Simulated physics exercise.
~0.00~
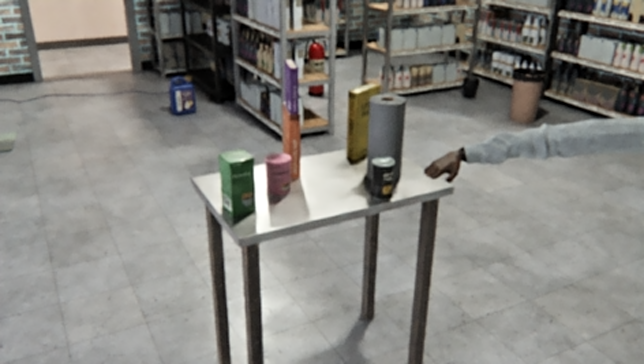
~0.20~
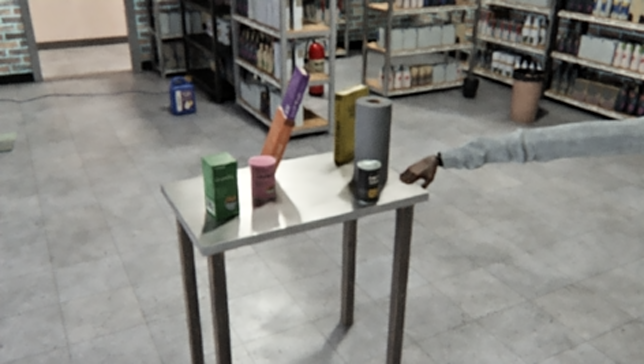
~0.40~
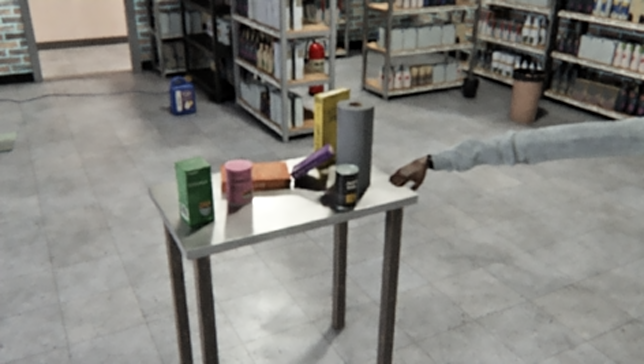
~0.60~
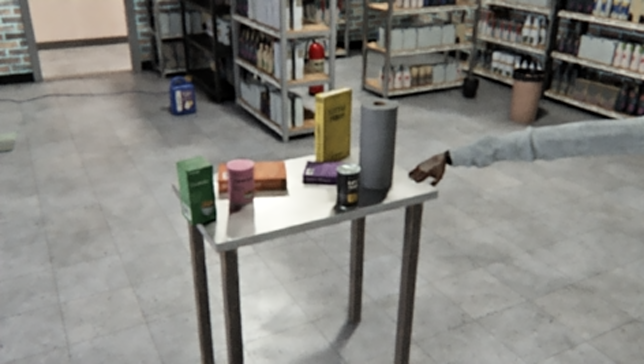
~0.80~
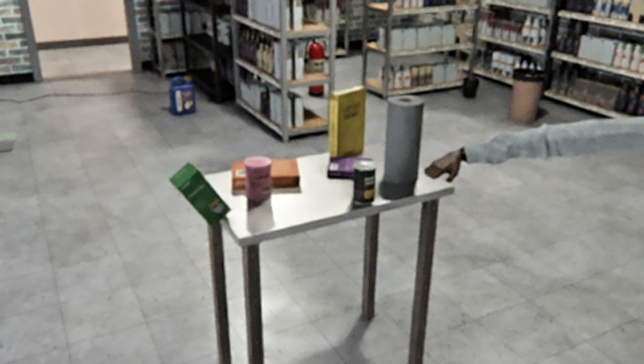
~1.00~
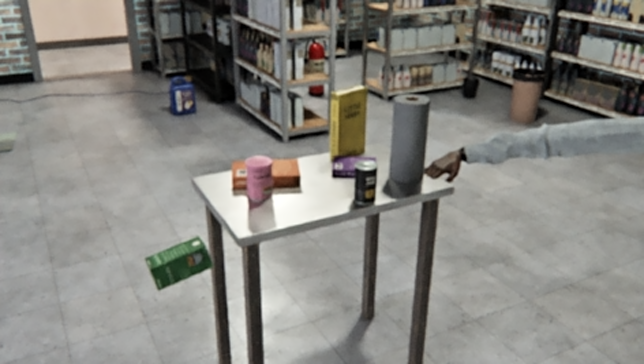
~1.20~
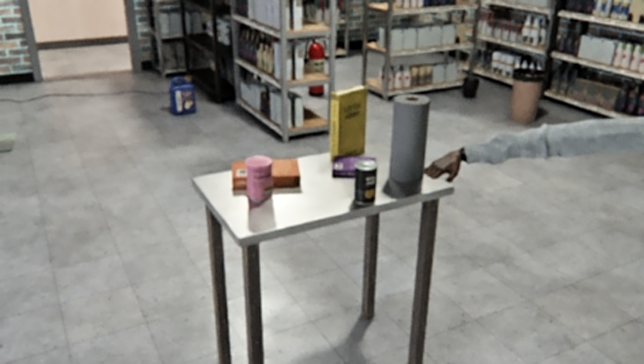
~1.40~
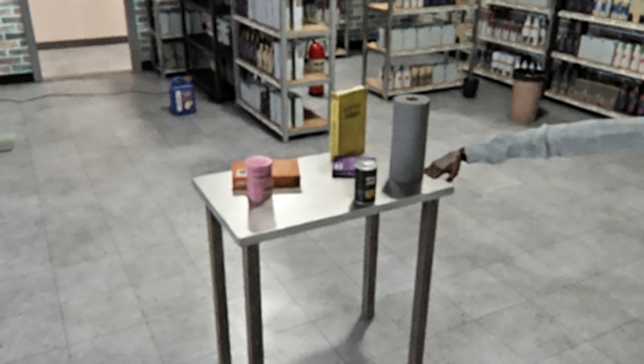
A fixed camera looks slightly down on a light work table in a store-like room with stocked shelves behind. A green carton and a pink tin stand toward the left, a purple book rests on an orange one, and a yellow book, grey roll and black tin stand toward the right. As a hand stays close to the right edge, the table slides left, and the stacked books lean and topple flat. The table then moves back right, and the green carton tips over the left edge and drops out of sight. The remaining upright items stay standing beside the fallen books.
